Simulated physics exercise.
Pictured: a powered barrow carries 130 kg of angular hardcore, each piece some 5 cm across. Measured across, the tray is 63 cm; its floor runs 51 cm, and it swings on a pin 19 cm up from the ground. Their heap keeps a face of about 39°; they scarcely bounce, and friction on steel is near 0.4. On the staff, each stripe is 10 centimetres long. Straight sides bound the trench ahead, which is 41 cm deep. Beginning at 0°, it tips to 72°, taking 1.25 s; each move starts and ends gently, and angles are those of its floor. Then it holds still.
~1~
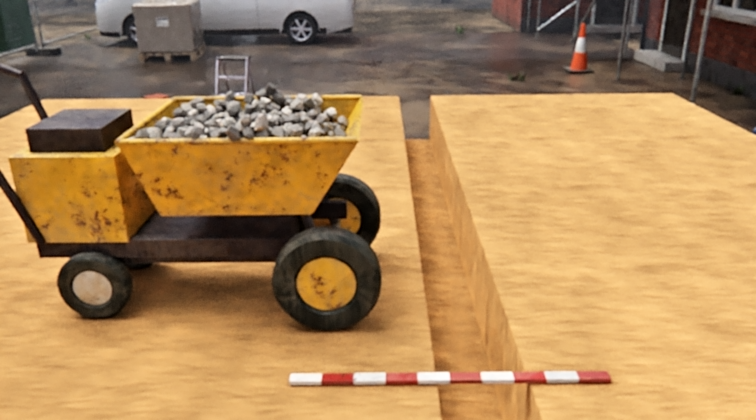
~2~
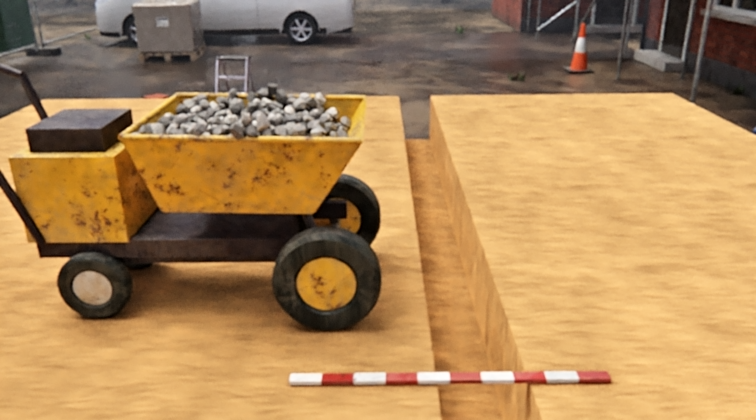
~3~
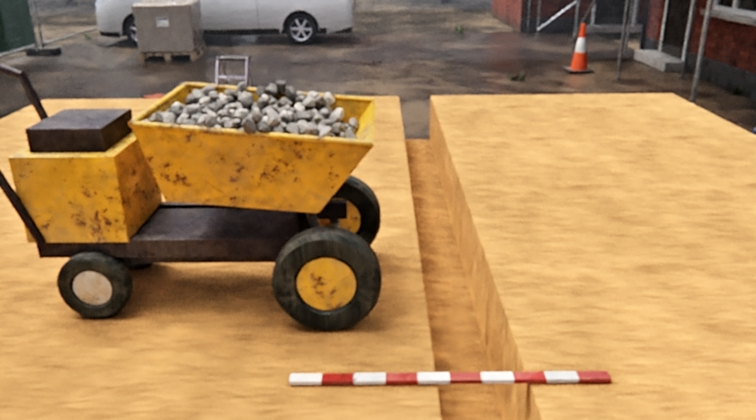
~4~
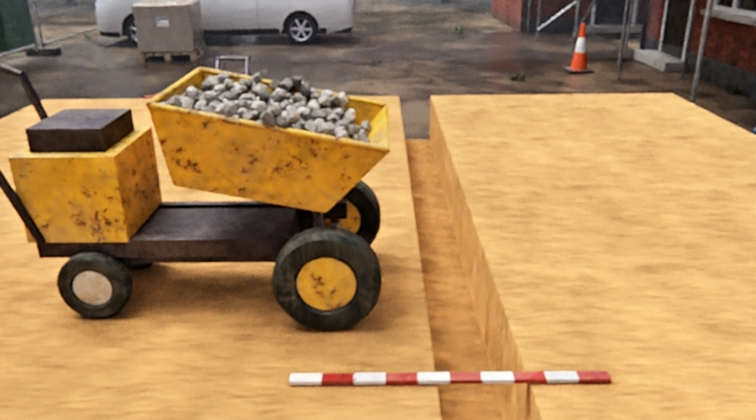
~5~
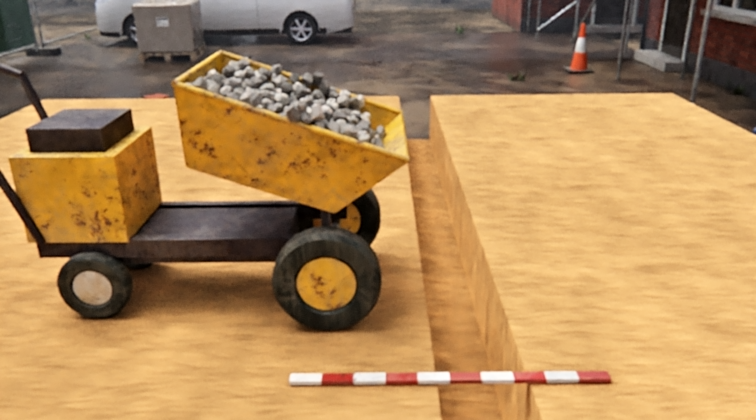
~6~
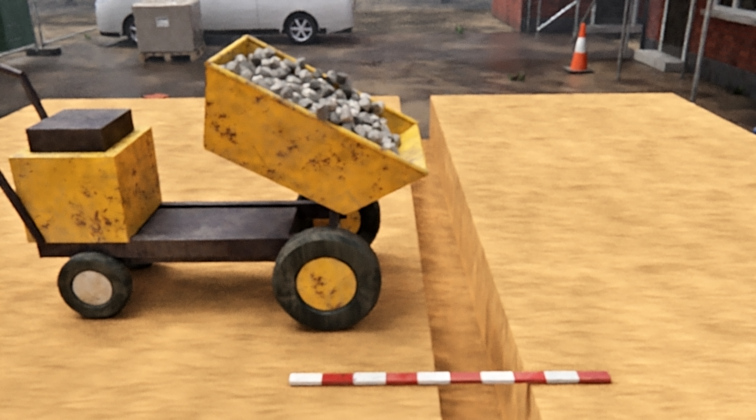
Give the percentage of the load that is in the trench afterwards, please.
Near 41 per cent of the load.
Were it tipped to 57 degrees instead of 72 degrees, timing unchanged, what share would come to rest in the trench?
About 10%.
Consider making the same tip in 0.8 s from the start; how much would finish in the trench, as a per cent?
With that change, it comes to around 30 per cent.
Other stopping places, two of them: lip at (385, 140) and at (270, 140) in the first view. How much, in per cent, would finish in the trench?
It comes to about 20 and 65 in a hundred.
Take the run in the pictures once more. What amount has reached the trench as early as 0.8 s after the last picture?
By then, around 5 percent.
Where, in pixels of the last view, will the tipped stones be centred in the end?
(487, 341).
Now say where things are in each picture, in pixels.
In the first picture, the tray is at 0°, its lip at (357, 140); the top of the load is at (261, 99).
The second picture shows lip at (361, 141), floor tilted 1°, highest stones at (263, 97).
In the third picture, the tray is at 6°, its lip at (373, 144); the top of the load is at (242, 94).
The fourth picture shows lip at (389, 150), floor tilted 12°, highest stones at (230, 84).
The fifth picture shows lip at (408, 160), floor tilted 19°, highest stones at (234, 72).
In the sixth picture, the tray is at 28°, its lip at (428, 174); the top of the load is at (258, 59).
Then, 0.4 s after the last picture the floor is at 61°, 99 % in the tray, 1 % in the trench; the foremost stones are at (483, 213).
Then, 0.8 s after the last picture the floor is at 72°, 71 % in the tray, 7 % in the trench, 22 % past the trench; the foremost stones are at (593, 287).
Then, 1.2 s after the last picture the floor is at 72°, 51 % in the tray, 14 % in the trench, 35 % past the trench; the foremost stones are at (662, 287).
Then, 3.1 s after the last picture the floor is at 72°, 26 % in the tray, 41 % in the trench, 33 % past the trench; the foremost stones are at (667, 282).
